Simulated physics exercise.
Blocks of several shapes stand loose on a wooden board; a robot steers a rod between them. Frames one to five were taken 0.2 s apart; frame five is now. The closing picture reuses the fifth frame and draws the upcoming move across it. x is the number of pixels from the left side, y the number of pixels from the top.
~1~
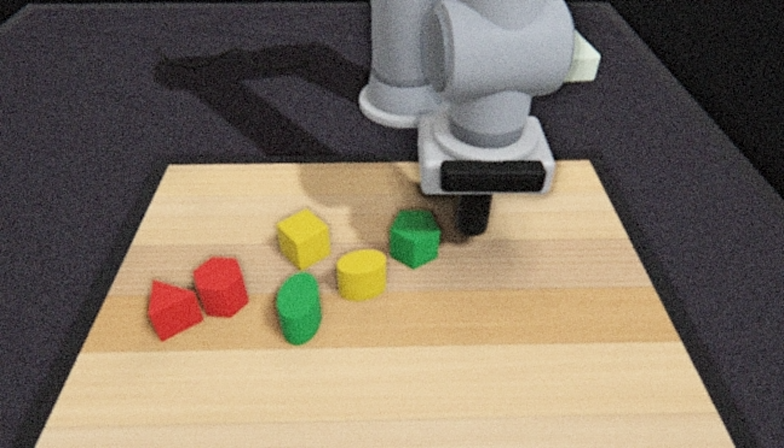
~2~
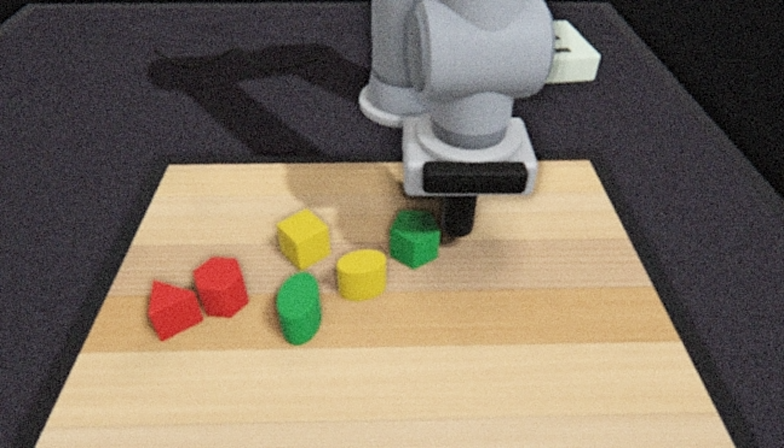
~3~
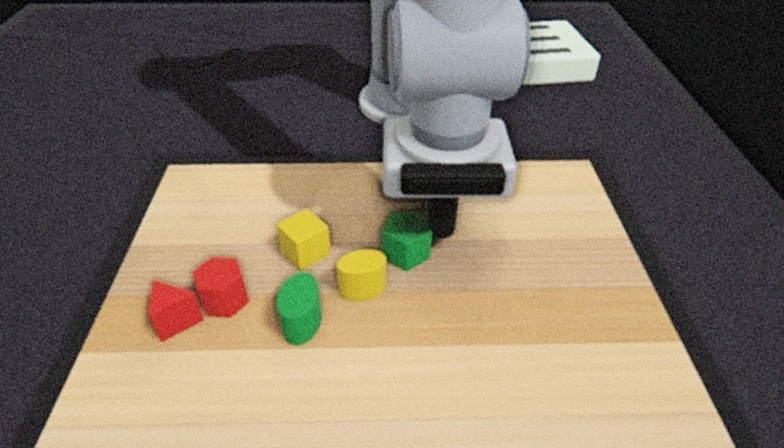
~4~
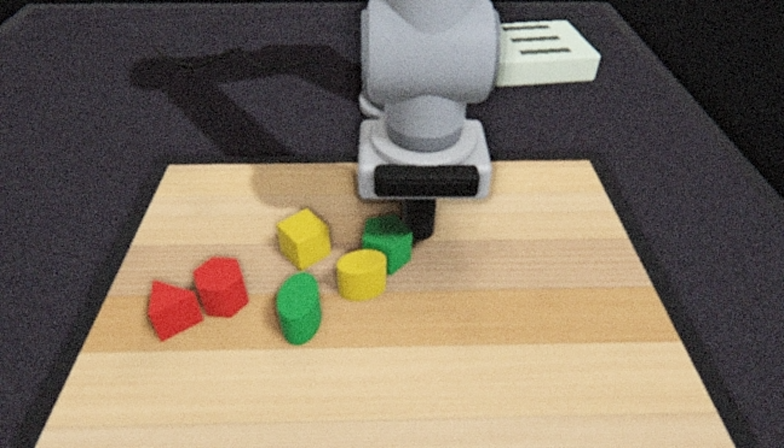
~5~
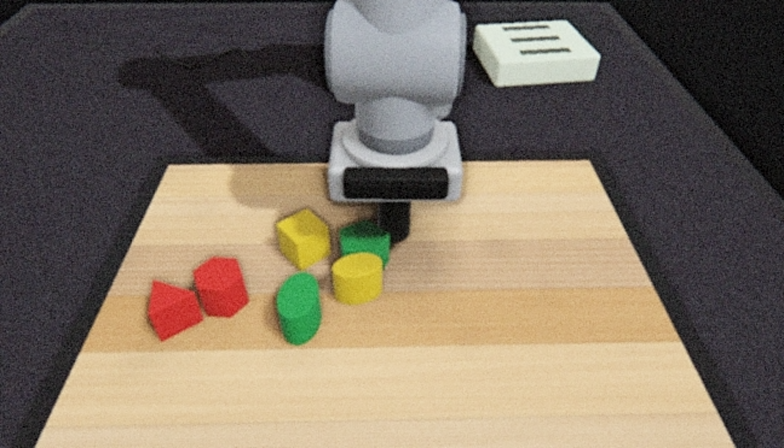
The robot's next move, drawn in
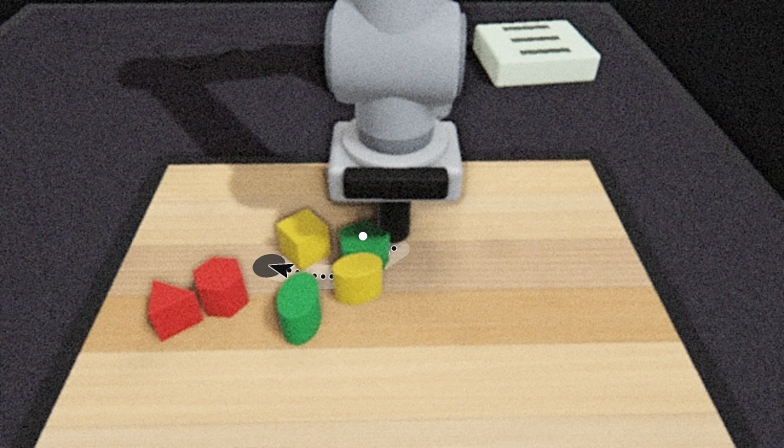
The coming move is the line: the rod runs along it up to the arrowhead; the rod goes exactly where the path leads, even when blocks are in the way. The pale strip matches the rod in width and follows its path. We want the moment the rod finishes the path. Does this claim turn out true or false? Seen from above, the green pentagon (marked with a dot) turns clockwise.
That is false.
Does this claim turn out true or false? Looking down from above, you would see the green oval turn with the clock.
Answer: False.
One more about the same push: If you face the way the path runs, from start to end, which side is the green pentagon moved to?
Facing the way the path runs, start to end, you'll find the green pentagon has shifted left.
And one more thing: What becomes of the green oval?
The push reaches it.
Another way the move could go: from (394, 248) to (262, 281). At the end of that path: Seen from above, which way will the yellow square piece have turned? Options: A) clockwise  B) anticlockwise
The one that fits is A, clockwise.
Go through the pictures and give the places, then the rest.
Rod's lower end (472, 227); green oval (298, 294); yellow square piece (302, 225); yellow oval (361, 261); green pentagon (415, 224), in the first picture.
Rod (457, 229); blocks still, in the second picture.
Rod (440, 230); green pentagon (406, 226), in the third picture.
Rod (419, 232); green pentagon (386, 230), in the fourth picture.
Rod (394, 234); green oval (298, 294); yellow square piece (302, 225); yellow oval (357, 264); green pentagon (363, 236), in the fifth picture.
Drawn move, from (394, 248) by way of (358, 270) and (313, 275) to (269, 266); the dot is on the green pentagon.
The first path, step by step. One third of the way, rod (357, 255); green oval (291, 298); yellow oval (341, 291); green pentagon (324, 262), turned 15° anticlockwise.
Two thirds of the way, rod (310, 261); green oval (268, 314), turned 45° anticlockwise; yellow square piece (299, 223); yellow oval (340, 293); green pentagon (282, 273), turned 20° anticlockwise.
At the end, rod (266, 251); green oval (268, 315), turned 45° anticlockwise; yellow square piece (289, 216), turned 55° clockwise; yellow oval (340, 293); green pentagon (280, 273), turned 25° anticlockwise.
